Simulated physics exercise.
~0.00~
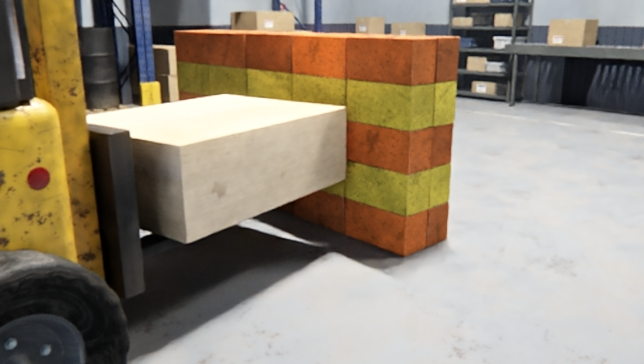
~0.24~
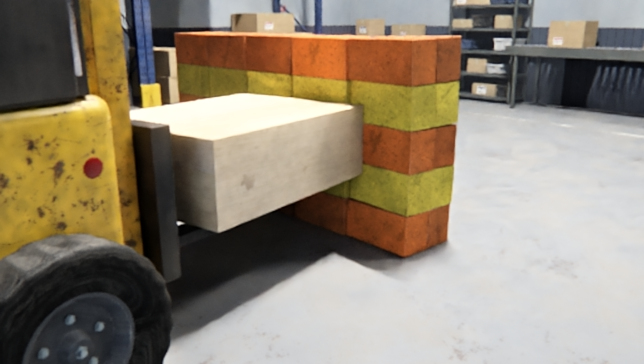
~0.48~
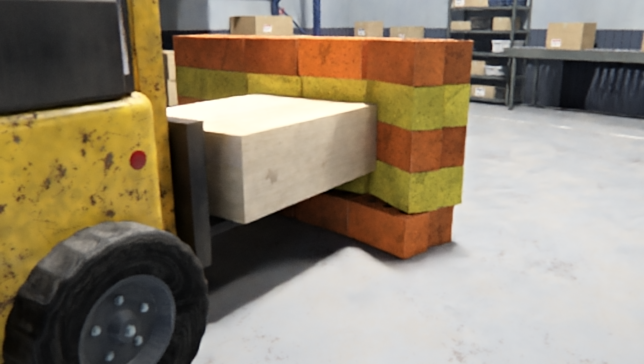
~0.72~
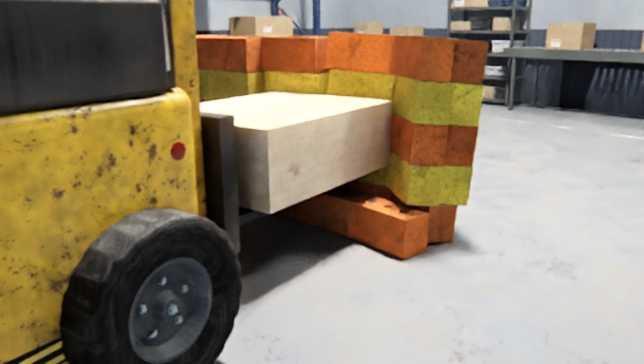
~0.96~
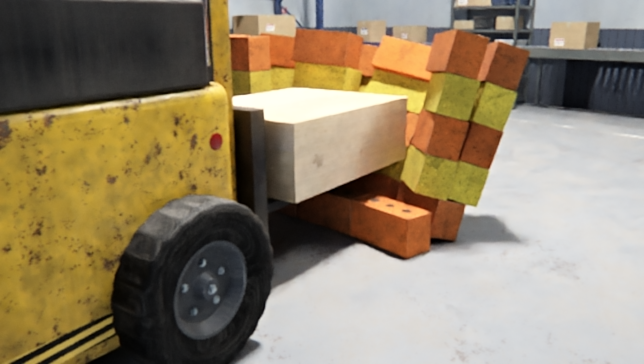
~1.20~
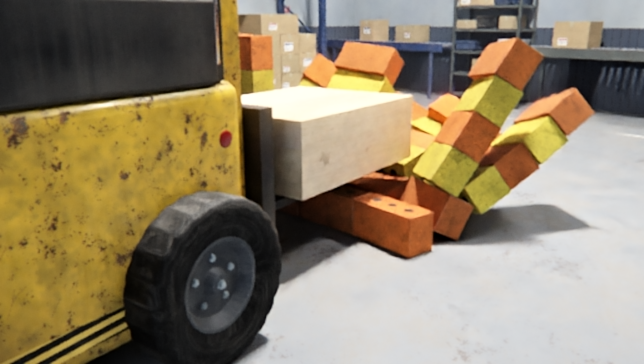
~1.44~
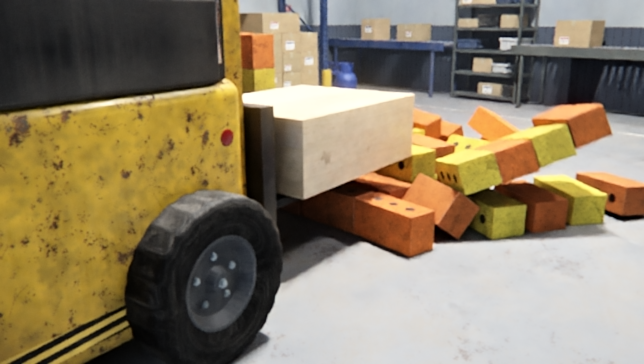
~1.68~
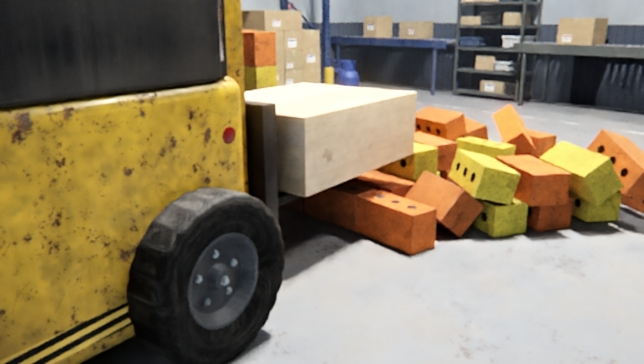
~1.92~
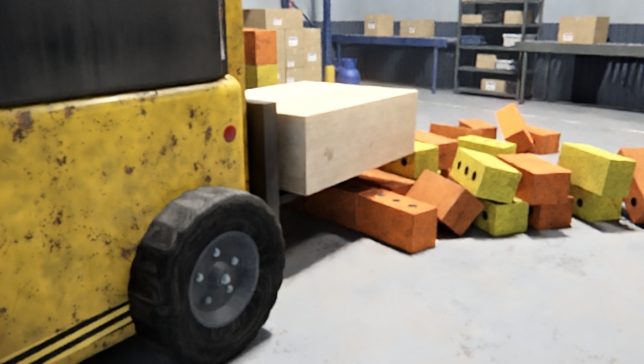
Yellow forklift pushing a pale block into a wall of orange and yellow bricks, which buckles, topples and ends in a scattered heap.
